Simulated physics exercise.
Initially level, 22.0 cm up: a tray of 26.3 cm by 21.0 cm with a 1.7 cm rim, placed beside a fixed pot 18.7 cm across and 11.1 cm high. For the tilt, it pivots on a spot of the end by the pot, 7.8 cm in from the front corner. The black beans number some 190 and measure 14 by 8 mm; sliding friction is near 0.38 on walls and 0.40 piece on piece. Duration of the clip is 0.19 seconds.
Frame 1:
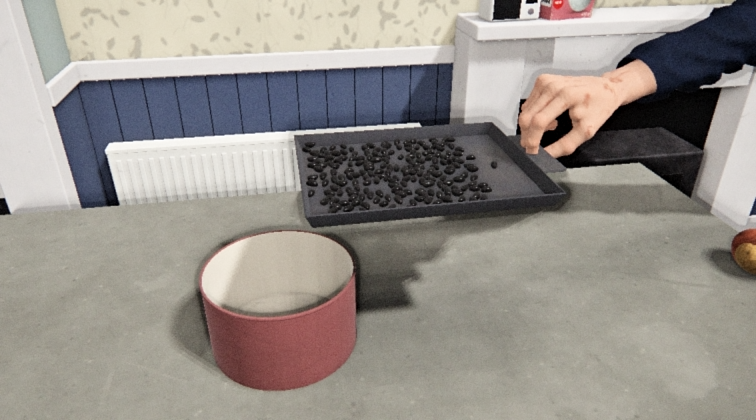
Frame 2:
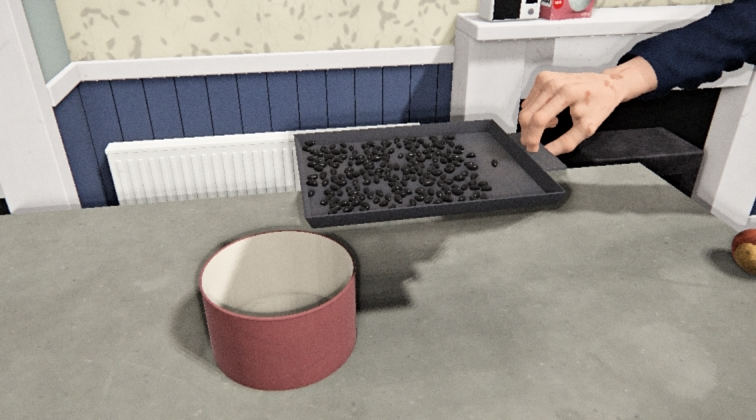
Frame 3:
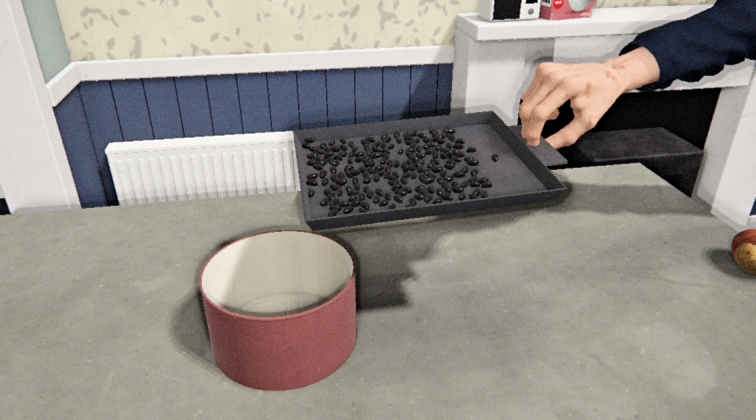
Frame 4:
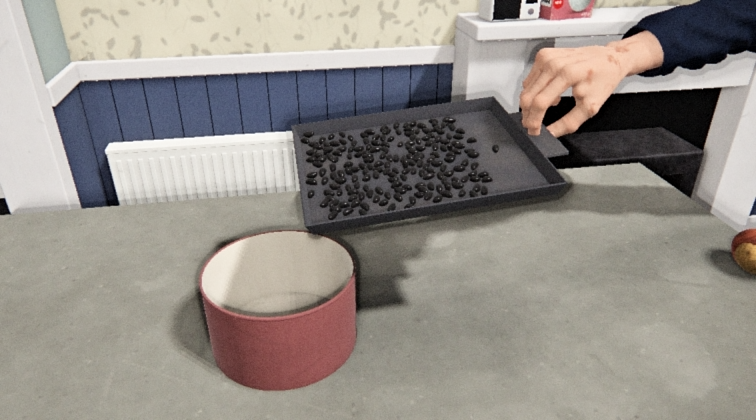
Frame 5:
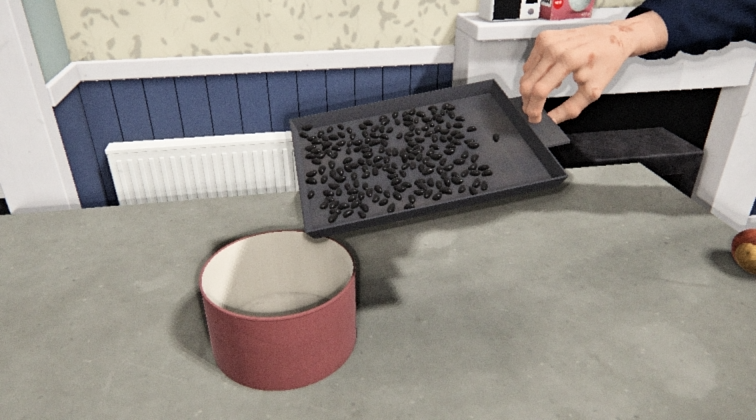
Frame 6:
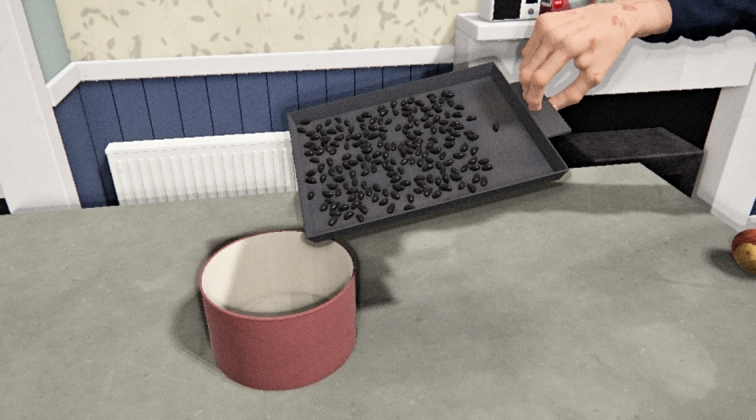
On a grey countertop in a room with blue panelling and a white radiator, a hand holds a dark tray of black beans level behind a red pot. The hand raises the tray's right side, slowly, then more steeply, tilting it down toward the pot while the beans keep their places.
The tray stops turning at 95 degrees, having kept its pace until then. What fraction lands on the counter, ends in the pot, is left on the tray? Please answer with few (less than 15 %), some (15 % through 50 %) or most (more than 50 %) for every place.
Counter: Most, pot: Some, left on the tray: Few.
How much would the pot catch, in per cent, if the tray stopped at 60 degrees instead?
I'd expect some 10 per cent in the pot.
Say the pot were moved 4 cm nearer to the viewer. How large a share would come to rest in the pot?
About 75 %.
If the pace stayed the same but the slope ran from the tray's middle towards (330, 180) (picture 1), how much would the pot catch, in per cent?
That would be close to 70 per cent.
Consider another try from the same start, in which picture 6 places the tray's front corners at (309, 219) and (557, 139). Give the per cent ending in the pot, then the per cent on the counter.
Final per cent - pot 70, counter 30.
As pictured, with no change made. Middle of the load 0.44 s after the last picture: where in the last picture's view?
Around (327, 273).
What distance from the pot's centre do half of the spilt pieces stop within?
Close to 18 cm, give or take.
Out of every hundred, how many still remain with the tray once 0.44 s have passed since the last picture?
Of the load, some 45 percent.
Then, 0.26 s after the last picture, tilt 56 degrees; the tray holds 100 %, the pot 0 %.
Then, 0.44 s after the last picture, tilt 83 degrees; the tray holds 45 %, the pot 5 %.
Then, 0.74 s after the last picture, tilt 95 degrees; the tray holds 0 %, the pot 25 %.
In the end, counter 75 %, pot 25 %, tray 0 %.
